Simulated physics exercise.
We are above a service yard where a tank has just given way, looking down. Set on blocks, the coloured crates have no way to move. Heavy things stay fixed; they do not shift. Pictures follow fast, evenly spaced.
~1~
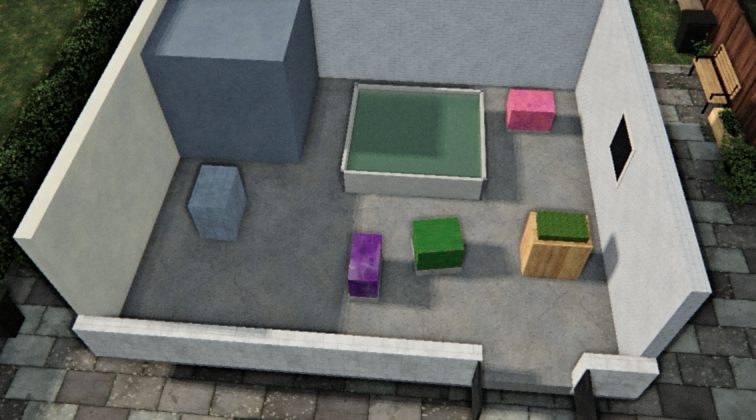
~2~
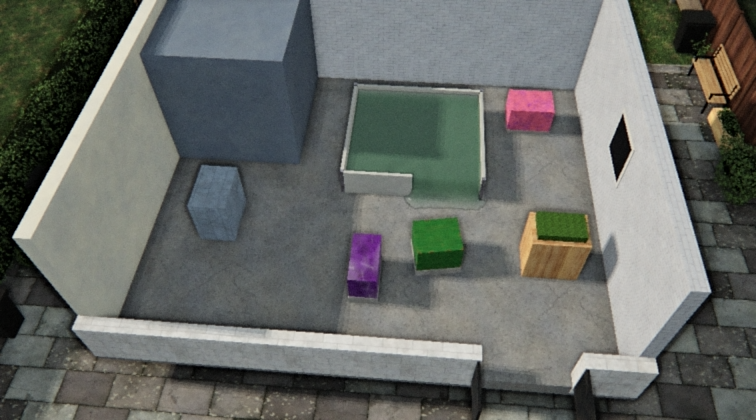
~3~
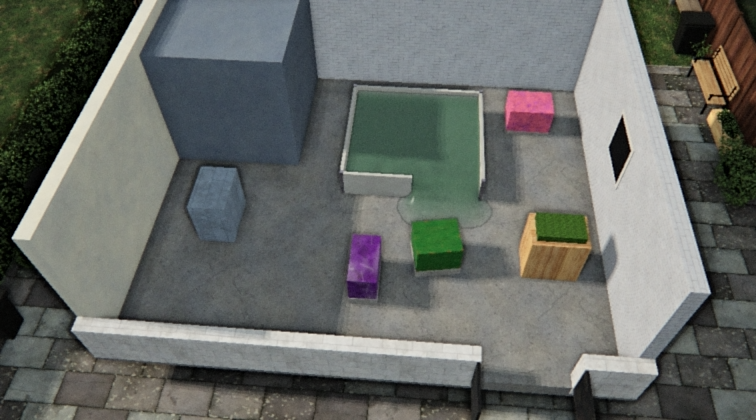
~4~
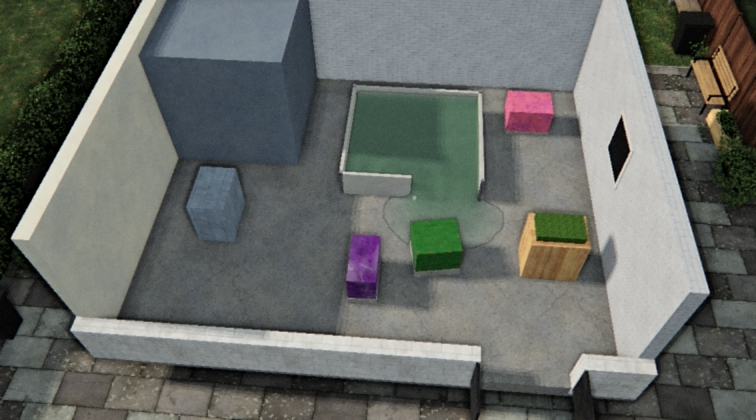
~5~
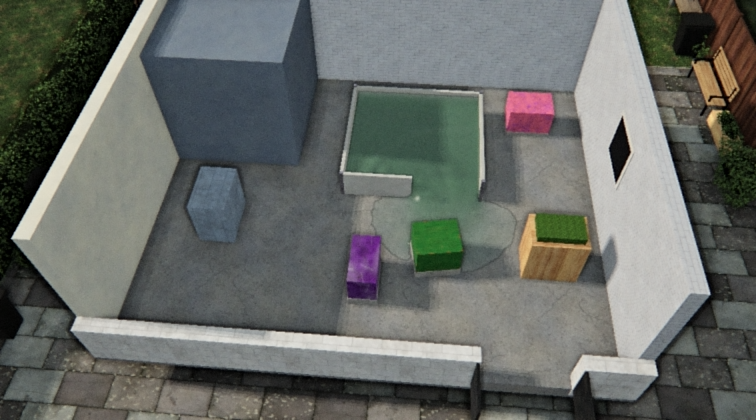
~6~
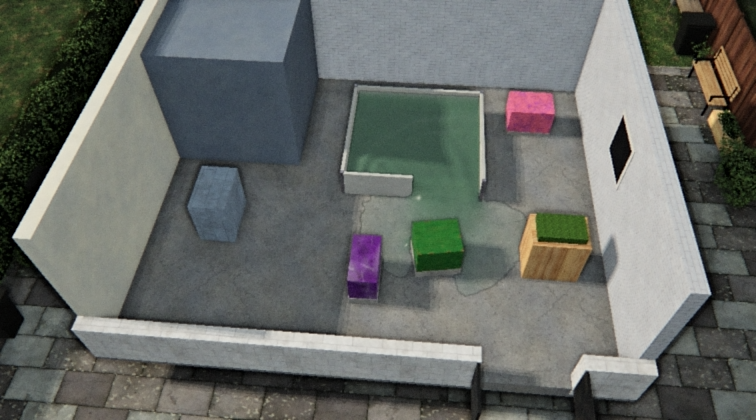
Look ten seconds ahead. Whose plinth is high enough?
Most likely the purple crate remains untouched; most likely the pink crate remains untouched; most likely the green crate gets water on it.
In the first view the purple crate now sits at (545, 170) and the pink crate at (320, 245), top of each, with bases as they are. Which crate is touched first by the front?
That should be the one in green.
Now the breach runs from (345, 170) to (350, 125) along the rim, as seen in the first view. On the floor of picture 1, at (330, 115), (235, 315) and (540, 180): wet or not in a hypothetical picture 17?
Those three places would be soaking, soaking and still unsoaked, in that order.
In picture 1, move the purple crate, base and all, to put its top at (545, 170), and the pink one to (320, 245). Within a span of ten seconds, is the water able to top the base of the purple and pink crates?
Note - purple crate stays out of reach, pink crate is caught.
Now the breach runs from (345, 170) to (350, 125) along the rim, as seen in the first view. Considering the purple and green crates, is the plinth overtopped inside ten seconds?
In short: Purple crate stays untouched; green crate stays untouched.
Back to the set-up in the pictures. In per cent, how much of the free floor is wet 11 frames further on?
Close to 35 %.
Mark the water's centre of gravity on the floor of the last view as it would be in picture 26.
Point: (422, 193).
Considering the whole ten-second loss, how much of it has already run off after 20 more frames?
Near 30 in a hundred.
A moment on, water covers 15 % of the floor; the purple crate water round its plinth, the pink crate not reached, the green crate water round its plinth.
Next, water covers 35 % of the floor; the purple crate water round its plinth, the pink crate not reached, the green crate water round its plinth.
Then, water covers 50 % of the floor; the purple crate water round its plinth, the pink crate not reached, the green crate water round its plinth.
Later, water covers 75 % of the floor; the purple crate water round its plinth, the pink crate water round its plinth, the green crate water round its plinth.
In the end, water covers 95 % of the floor; the purple crate stayed above the water, the pink crate stayed above the water, the green crate was topped.
